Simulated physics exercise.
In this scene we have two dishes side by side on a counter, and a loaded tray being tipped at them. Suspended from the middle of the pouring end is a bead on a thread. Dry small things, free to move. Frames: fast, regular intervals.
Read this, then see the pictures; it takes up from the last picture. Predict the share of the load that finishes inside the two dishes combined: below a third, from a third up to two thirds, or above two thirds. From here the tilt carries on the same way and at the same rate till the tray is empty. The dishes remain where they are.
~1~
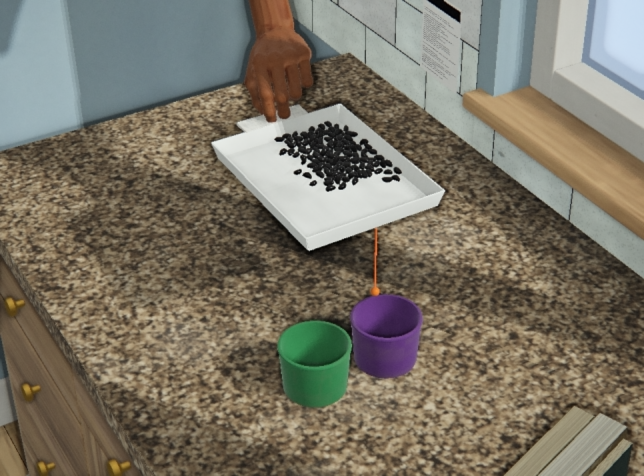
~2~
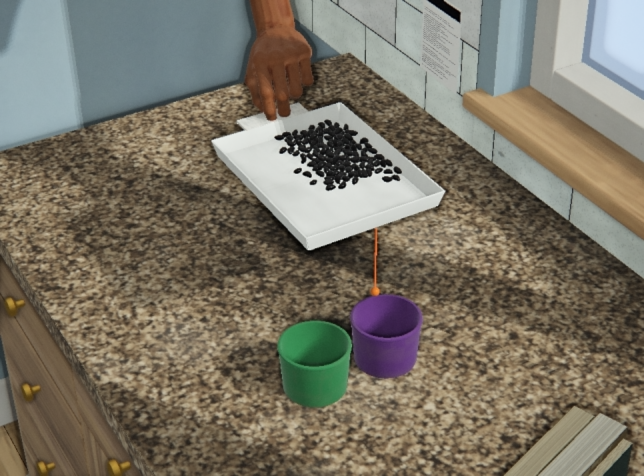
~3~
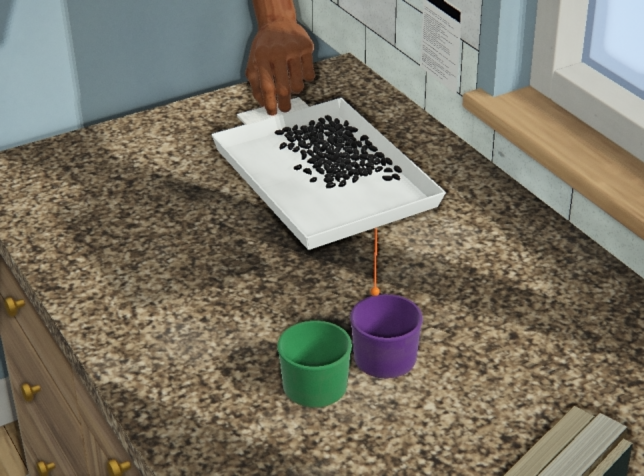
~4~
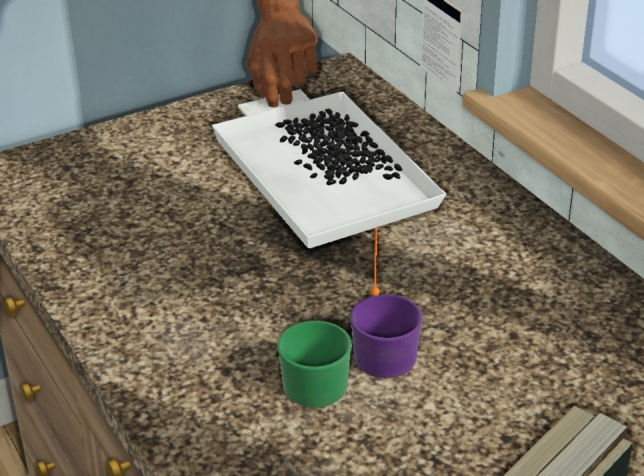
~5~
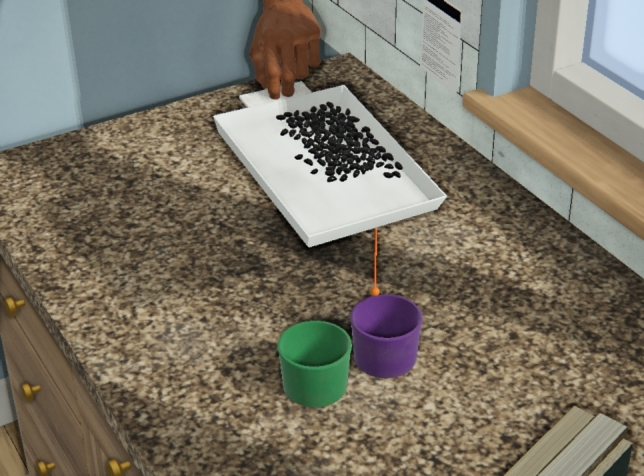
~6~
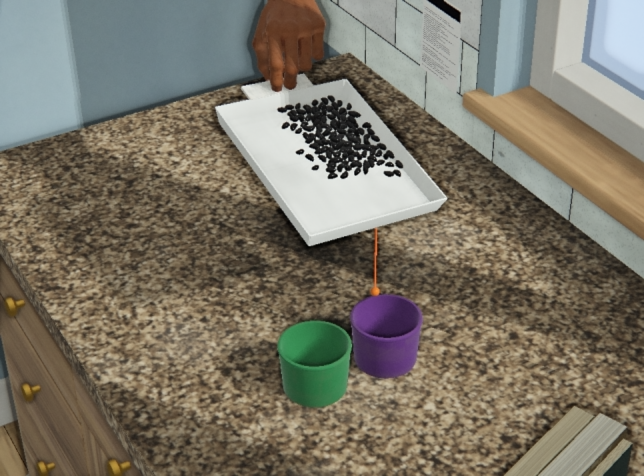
The combined share is below a third.
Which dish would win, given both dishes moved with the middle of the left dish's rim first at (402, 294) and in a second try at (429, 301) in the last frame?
In the first try it is the one to the left, in the second it is the one to the left.
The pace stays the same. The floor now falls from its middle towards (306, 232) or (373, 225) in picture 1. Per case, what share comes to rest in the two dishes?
I'd say some 30 in a hundred at first, then 40 in a hundred.
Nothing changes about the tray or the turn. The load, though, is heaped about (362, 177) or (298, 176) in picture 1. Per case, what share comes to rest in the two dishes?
The first start yields 10 per cent, the second 10 per cent.
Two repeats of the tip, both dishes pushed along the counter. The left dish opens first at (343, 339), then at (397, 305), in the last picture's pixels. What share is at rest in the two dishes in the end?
First position: Some 30 %; second position: Some 70 %.
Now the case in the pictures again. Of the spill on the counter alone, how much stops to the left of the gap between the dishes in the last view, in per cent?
Near 0 in a hundred.
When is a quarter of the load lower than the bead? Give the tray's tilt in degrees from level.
Reading: Some 105°.
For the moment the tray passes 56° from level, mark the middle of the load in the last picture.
The load is centred near (408, 190).
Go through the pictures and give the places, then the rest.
Corners of the pouring end at (308, 234) and (438, 190), level; middle of the load at (335, 156), black beans; left dish at (333, 381); right dish at (404, 352); bead on its thread at (375, 291), in the first frame.
Corners of the pouring end at (309, 234) and (438, 190), level; middle of the load at (336, 155), in the second frame.
Corners of the pouring end at (309, 234) and (439, 191), tipped barely, lowest at the right corner; middle of the load at (336, 152), in the third frame.
Corners of the pouring end at (310, 233) and (439, 193), tipped a little, lowest at the right corner; middle of the load at (336, 148), in the fourth frame.
Corners of the pouring end at (311, 232) and (440, 195), tipped a little, lowest at the right corner; middle of the load at (337, 143), in the fifth frame.
Corners of the pouring end at (312, 232) and (440, 196), tipped a little, lowest at the right corner; middle of the load at (338, 138); left dish at (333, 381); right dish at (404, 352), in the sixth frame.
Soon after the last picture, tray tipped steeply; nearly all on the tray; a stray few in the air.
A little later, tray tipped right over; most on the tray; a small part outside both; a stray few in the air.
Later still, tray tipped past a quarter turn; a small part in the right dish; nearly all outside both.
At rest, tray tipped past a quarter turn; none in the left dish; a small part in the right dish; nearly all outside both.
